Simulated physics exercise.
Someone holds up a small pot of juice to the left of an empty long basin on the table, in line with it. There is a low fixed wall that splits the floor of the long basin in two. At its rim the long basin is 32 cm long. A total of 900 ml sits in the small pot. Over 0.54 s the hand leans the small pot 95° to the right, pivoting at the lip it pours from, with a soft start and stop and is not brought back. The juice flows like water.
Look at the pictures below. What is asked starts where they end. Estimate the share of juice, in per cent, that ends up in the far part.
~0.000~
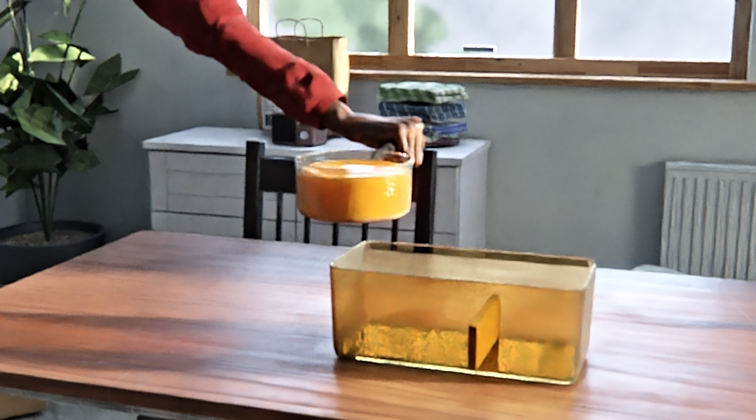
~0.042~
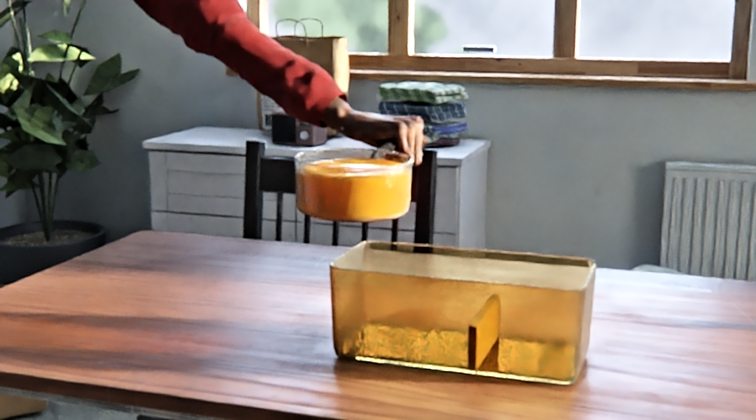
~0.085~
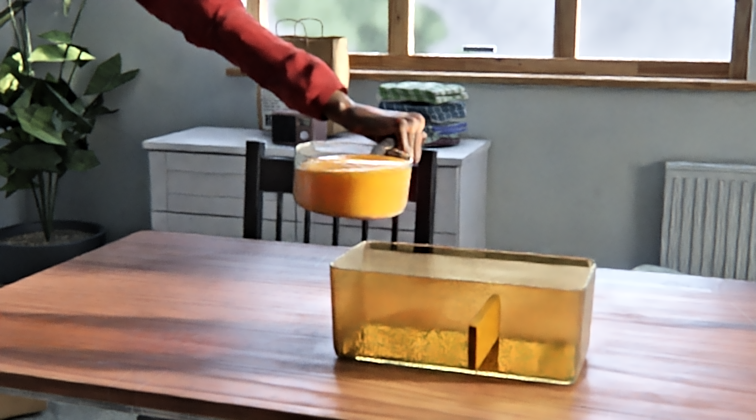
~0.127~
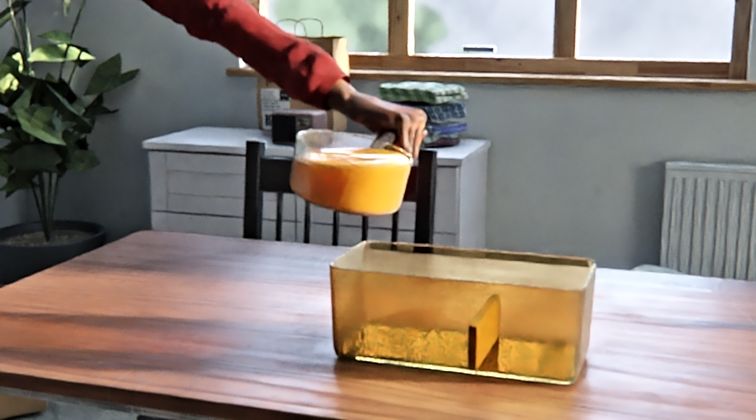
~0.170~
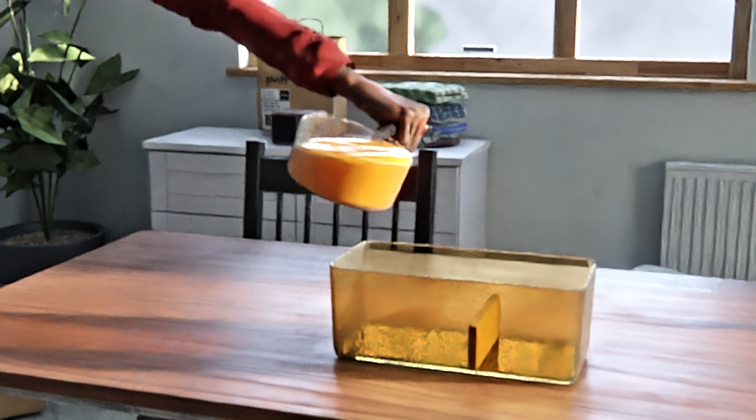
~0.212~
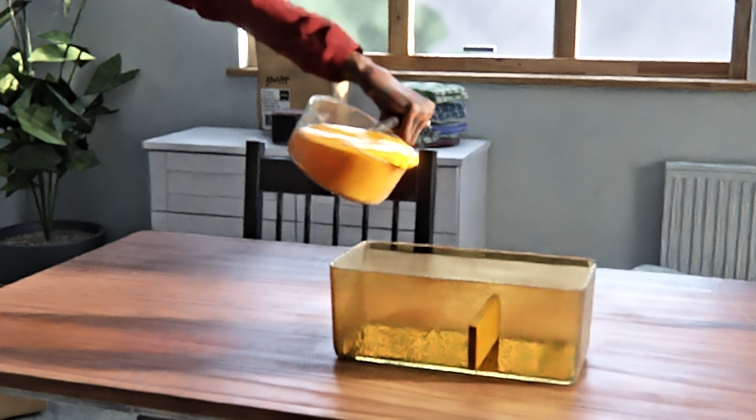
About 58 per cent.
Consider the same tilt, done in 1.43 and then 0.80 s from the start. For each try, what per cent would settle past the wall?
In order, 50 and 60 per cent.
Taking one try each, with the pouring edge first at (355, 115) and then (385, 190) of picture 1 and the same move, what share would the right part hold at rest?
I'd expect close to 10 per cent and then close to 15 per cent.
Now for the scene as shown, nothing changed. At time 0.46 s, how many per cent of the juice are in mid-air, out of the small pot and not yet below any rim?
50 per cent.
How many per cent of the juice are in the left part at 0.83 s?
The left part holds some 22 per cent.
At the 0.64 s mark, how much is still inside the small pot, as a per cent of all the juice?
Near 6 in a hundred.
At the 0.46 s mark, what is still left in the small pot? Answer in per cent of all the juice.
Roughly 42 per cent.
By 0.46 s the tilt is 90° and 42 per cent is still to pour, 7 is left of the wall and 0 right of it.
By 0.64 s the tilt is 95° and 6 per cent is still to pour, 9 is left of the wall and 64 right of it.
By 0.83 s the tilt is 95° and 2 per cent is still to pour, 21 is left of the wall and 46 right of it.
By 1.04 s the tilt is 95° and 1 per cent is still to pour, 34 is left of the wall and 59 right of it.
At rest 36 per cent lies left of the wall, 58 right of it and 6 outside.
